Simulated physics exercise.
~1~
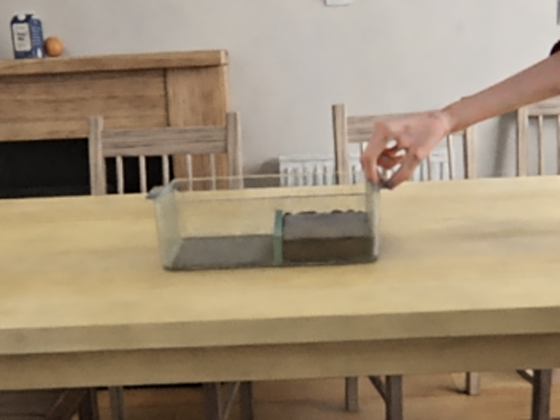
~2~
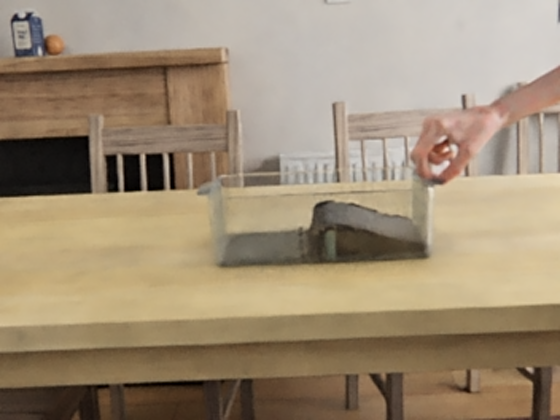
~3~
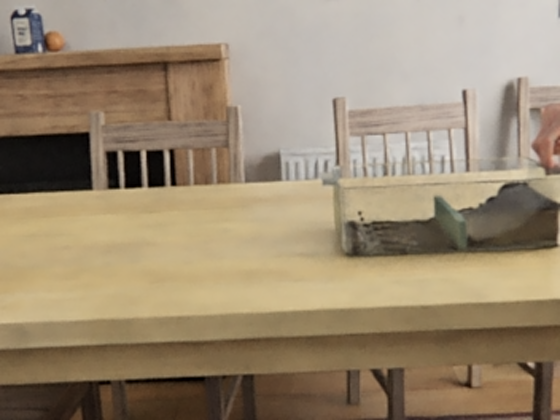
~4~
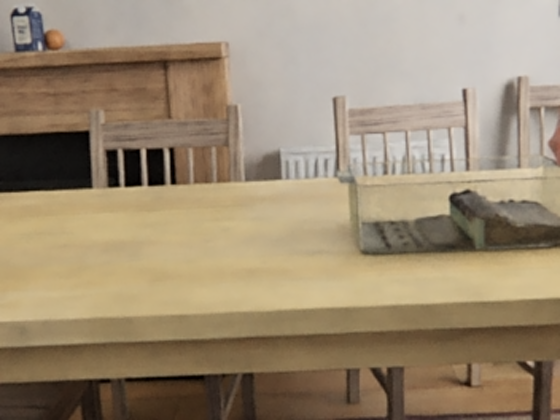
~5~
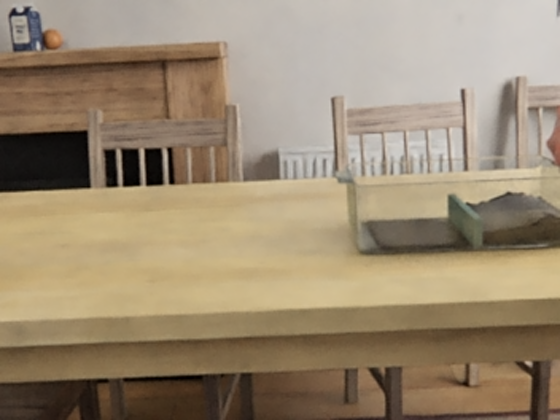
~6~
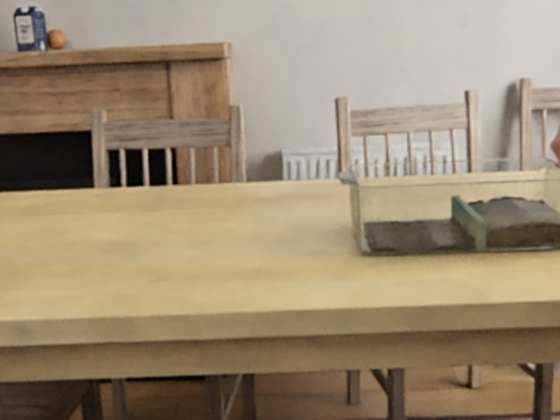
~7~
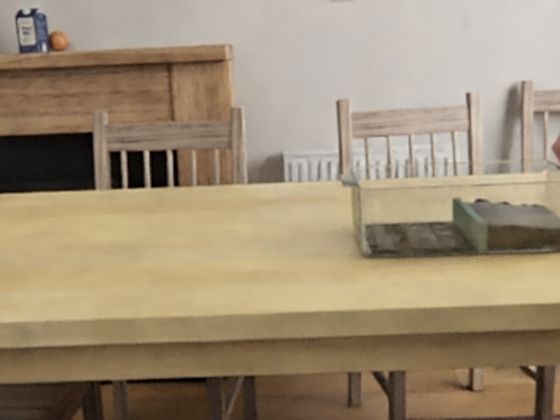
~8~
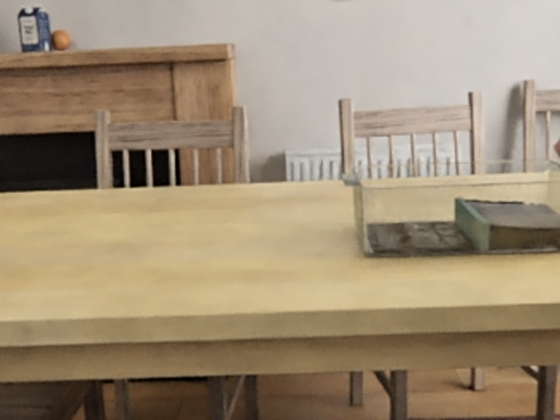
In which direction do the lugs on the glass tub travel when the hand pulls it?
The lugs move to the right along with the tub as the hand draws it across the table.
Dining room table, a hand pulling a divided glass tub rightwards, dark liquid sloshing over the divider, then settling mostly on the right.
